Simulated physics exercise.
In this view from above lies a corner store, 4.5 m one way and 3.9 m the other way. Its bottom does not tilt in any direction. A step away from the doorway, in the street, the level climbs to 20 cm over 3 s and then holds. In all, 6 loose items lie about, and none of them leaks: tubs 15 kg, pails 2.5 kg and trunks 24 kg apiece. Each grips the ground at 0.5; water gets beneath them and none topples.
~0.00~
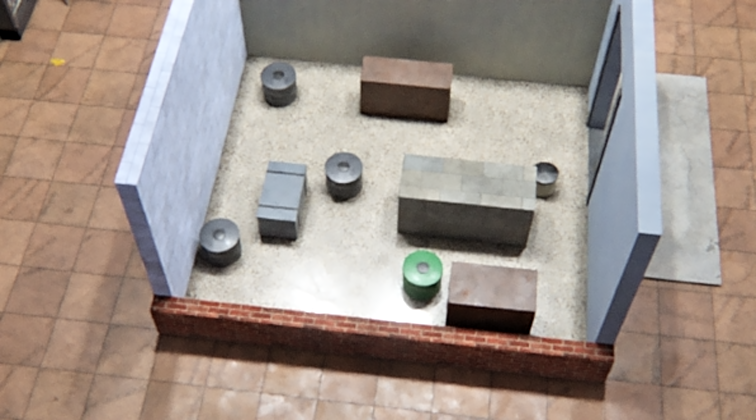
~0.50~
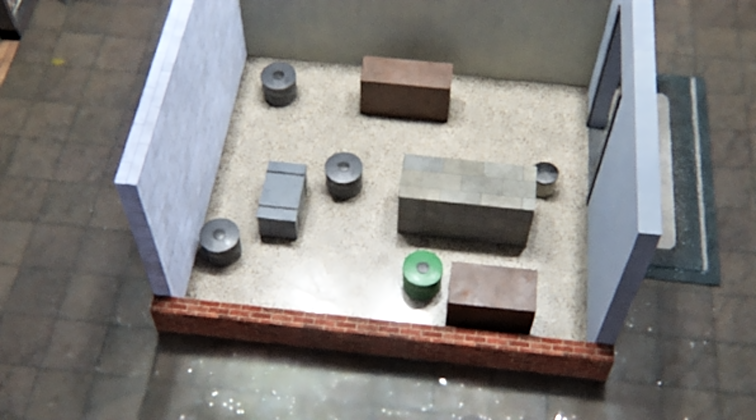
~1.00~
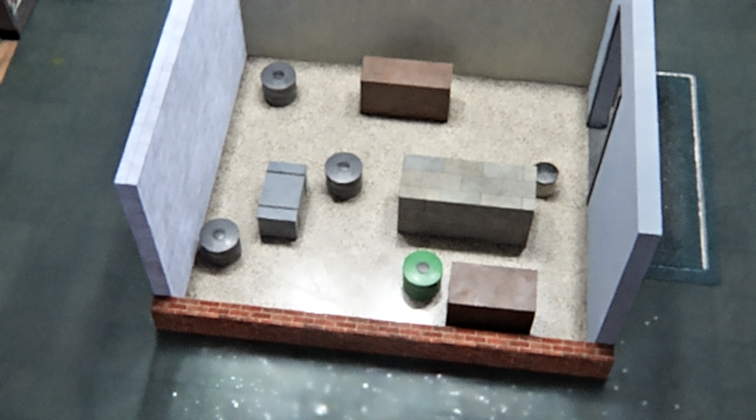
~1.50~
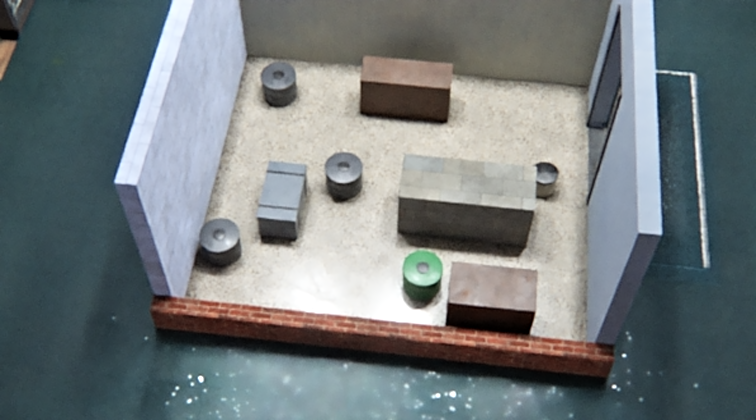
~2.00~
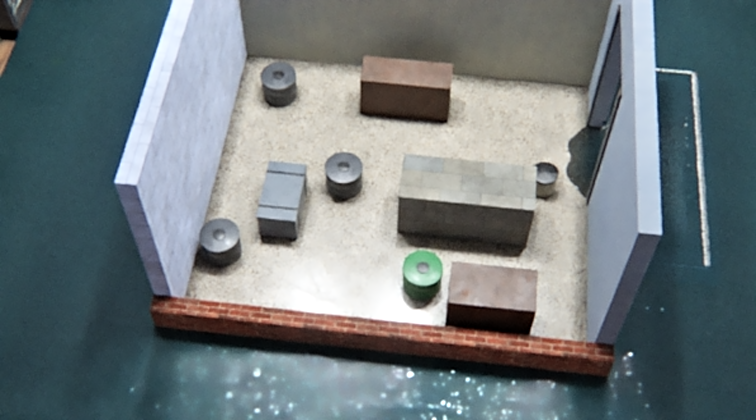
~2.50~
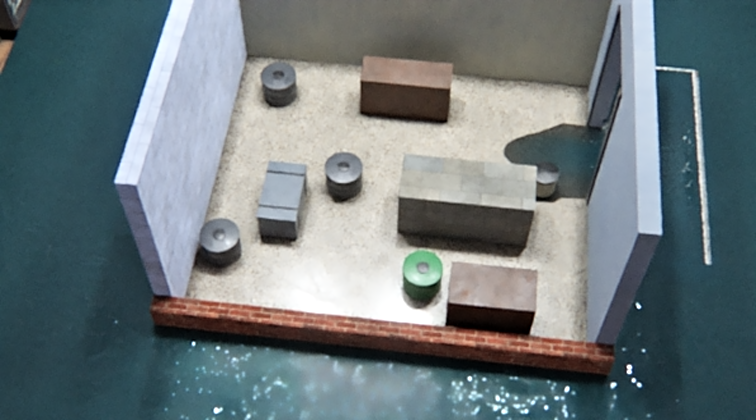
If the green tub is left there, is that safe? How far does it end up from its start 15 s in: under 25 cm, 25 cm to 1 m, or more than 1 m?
Expect it to be pushed beyond a metre.
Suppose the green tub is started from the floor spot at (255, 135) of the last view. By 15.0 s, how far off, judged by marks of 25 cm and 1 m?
Answer: It covers a big distance.
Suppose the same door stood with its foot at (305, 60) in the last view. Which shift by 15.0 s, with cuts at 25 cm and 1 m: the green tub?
I'd expect the green tub to get swept far off.
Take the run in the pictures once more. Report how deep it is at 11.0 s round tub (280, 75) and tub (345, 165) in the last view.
Depth approx. 11 cm / 8 cm.
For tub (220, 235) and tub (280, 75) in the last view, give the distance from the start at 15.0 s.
Net displacement, in order: 200 cm; 150 cm.
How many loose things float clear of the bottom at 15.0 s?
It comes to 6 of them.
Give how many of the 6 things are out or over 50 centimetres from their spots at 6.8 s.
The number I get is 1.
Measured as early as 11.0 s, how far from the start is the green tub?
Some 0 cm from the start.
After 3.5 s the green tub is near (423, 268), 0.0 m from its start, aground; 0 afloat.
After 6.8 s the green tub is near (423, 268), 0.0 m from its start, aground; 1 afloat.
After 11.0 s the green tub is near (423, 268), 0.0 m from its start, aground; 4 afloat.
After 15.0 s the green tub is near (571, 240), 1.7 m from its start, afloat; 6 afloat.
